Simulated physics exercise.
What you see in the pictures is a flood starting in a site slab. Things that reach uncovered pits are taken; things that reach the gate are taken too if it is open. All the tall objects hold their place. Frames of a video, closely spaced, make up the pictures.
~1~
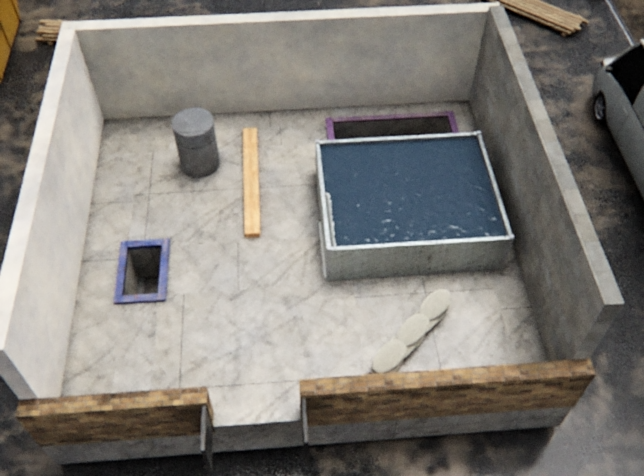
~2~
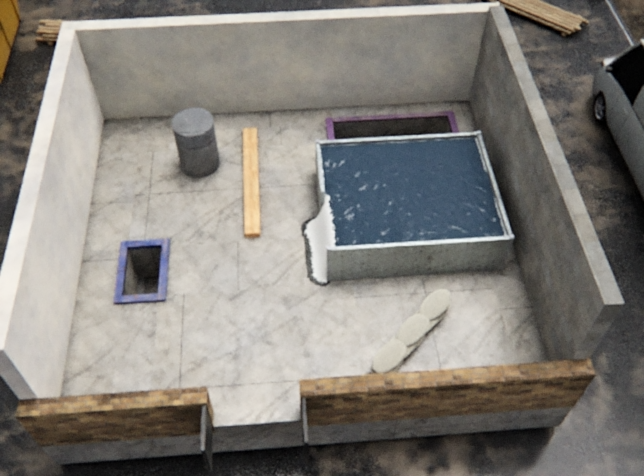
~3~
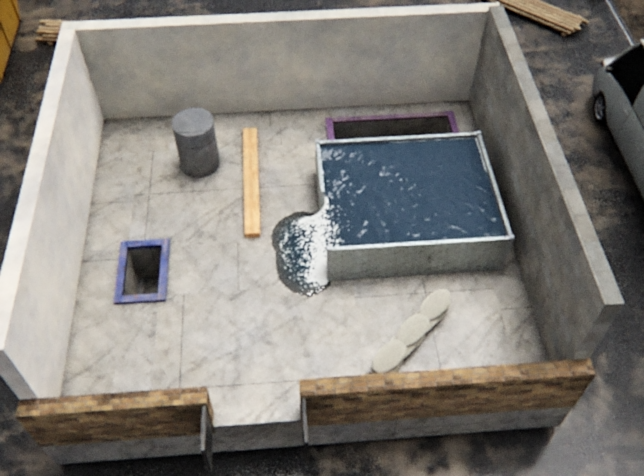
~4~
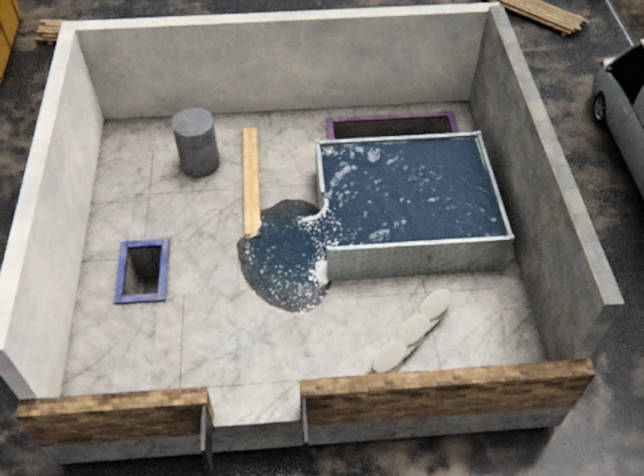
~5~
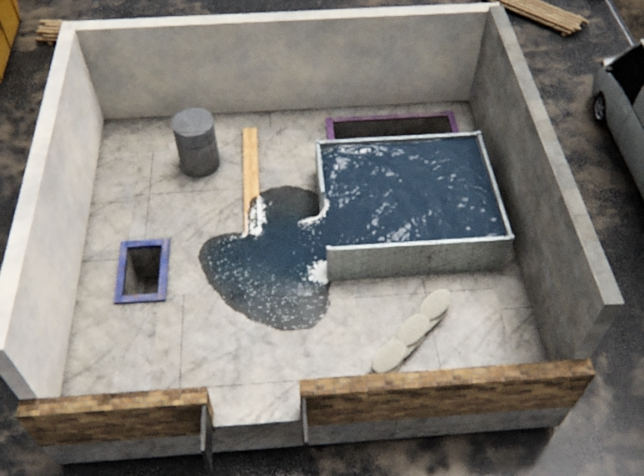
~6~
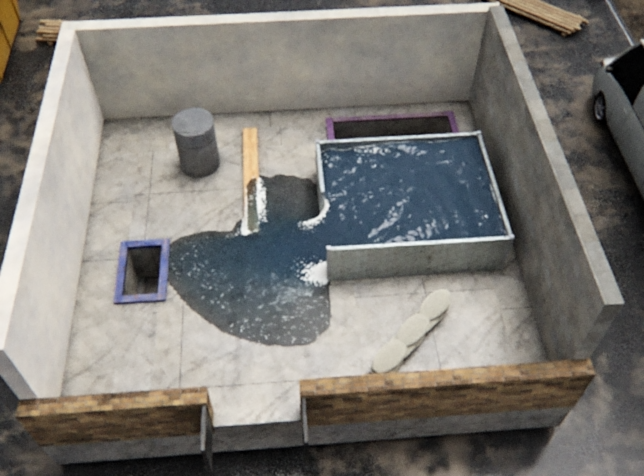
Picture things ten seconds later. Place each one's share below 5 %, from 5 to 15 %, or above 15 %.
In the end the gate will capture a medium share of five to fifteen per cent. The blue pit will capture a heavy share beyond fifteen per cent. The purple pit will capture a light share below five per cent.
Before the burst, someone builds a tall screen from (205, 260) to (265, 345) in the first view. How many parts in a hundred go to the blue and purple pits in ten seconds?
Percent shares - blue: 2; purple: 8.
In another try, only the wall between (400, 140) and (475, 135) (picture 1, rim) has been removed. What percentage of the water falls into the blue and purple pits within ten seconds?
Roughly, in per cent: Blue 0, purple 65.
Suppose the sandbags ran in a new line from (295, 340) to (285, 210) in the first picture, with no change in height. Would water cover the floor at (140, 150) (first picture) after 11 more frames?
Result at the marked point - above the waterline.
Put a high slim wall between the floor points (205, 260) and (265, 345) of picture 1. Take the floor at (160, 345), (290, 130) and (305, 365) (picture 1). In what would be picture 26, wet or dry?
Taken in turn, the three points are unsoaked, soaked and soaked.
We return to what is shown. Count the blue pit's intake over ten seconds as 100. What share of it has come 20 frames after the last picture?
Something like 40 in a hundred.
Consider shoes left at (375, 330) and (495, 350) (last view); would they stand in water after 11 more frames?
First spot spared; second spot spared.
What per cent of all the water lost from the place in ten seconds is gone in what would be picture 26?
My reading is near 35 per cent.
A moment on, water covers 35 % of the floor; the gate 0 %, the blue pit 2 %, the purple pit 0 %.
Next, water covers 50 % of the floor; the gate 0 %, the blue pit 6 %, the purple pit 0 %.
Then, water covers 60 % of the floor; the gate 1 %, the blue pit 12 %, the purple pit 0 %.
Later, water covers 70 % of the floor; the gate 4 %, the blue pit 21 %, the purple pit 0 %.
In the end, water covers 85 % of the floor; the gate 7 %, the blue pit 28 %, the purple pit 1 %.
